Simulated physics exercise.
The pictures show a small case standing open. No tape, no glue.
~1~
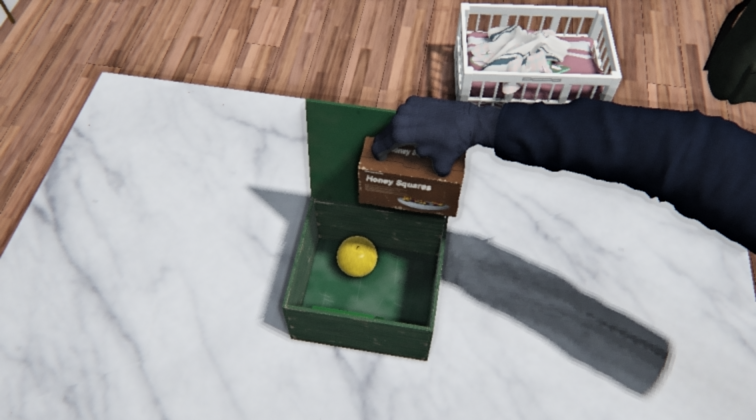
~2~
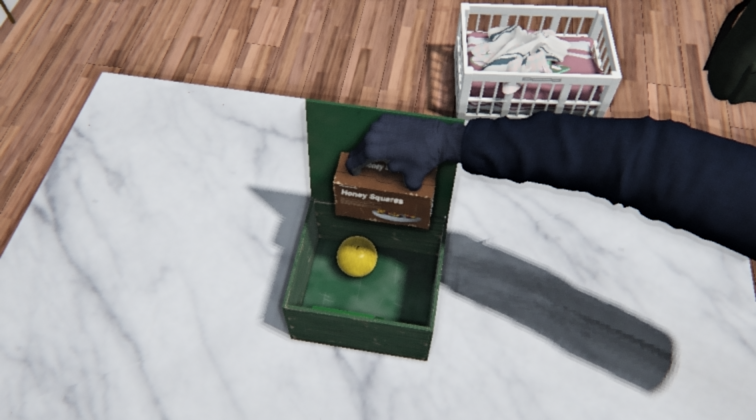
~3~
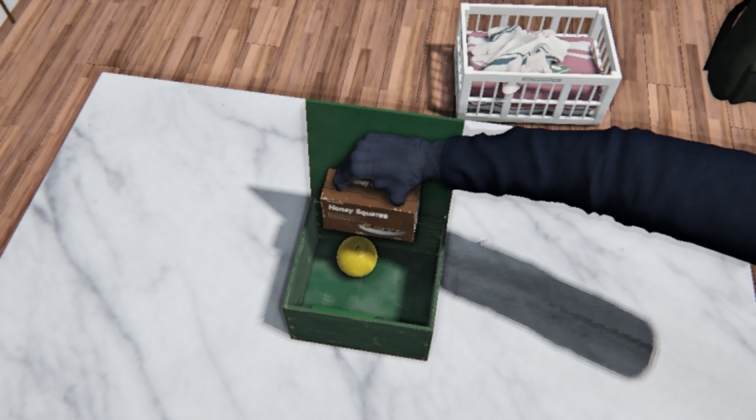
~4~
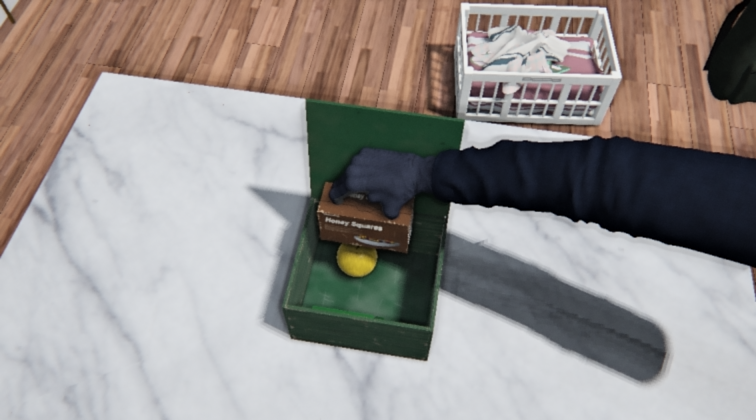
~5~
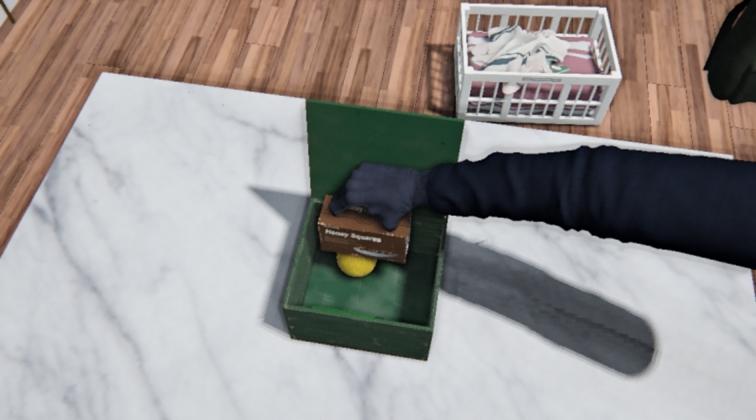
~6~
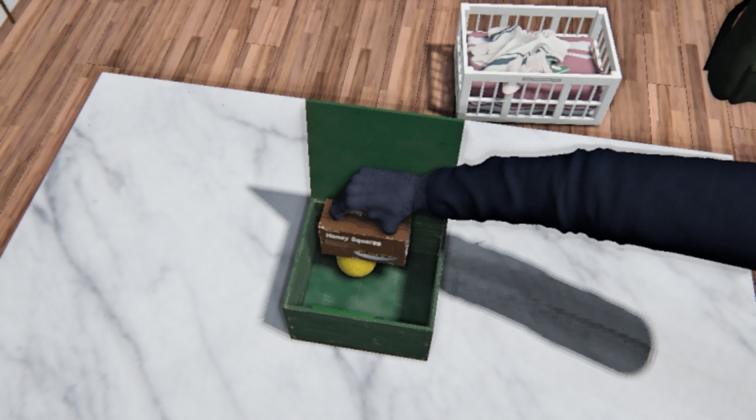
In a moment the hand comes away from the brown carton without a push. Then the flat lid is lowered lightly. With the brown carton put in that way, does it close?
The lid stays ajar.
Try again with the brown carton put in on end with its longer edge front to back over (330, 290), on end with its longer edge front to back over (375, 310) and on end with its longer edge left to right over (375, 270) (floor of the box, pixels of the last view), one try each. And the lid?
First try: It stays ajar; second try: It sits on the rim; third try: It closes.
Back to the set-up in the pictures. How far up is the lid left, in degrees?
Some 50° above the rim.
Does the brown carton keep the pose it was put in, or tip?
It tips.
Then, 0.40 s after the last picture, brown carton on its side near (408, 252).
Then, 1.10 s after the last picture, lid starting down; brown carton on its side near (409, 251); yellow apple rolled a little.
Then, 1.60 s after the last picture, lid 54° above the rim; brown carton on its side near (409, 251); yellow apple rolled a little.
At rest, lid 50° above the rim; tipped over in the box, brown carton; the other 2 in place. Seen from the same camera at the end, brown carton near (409, 252).
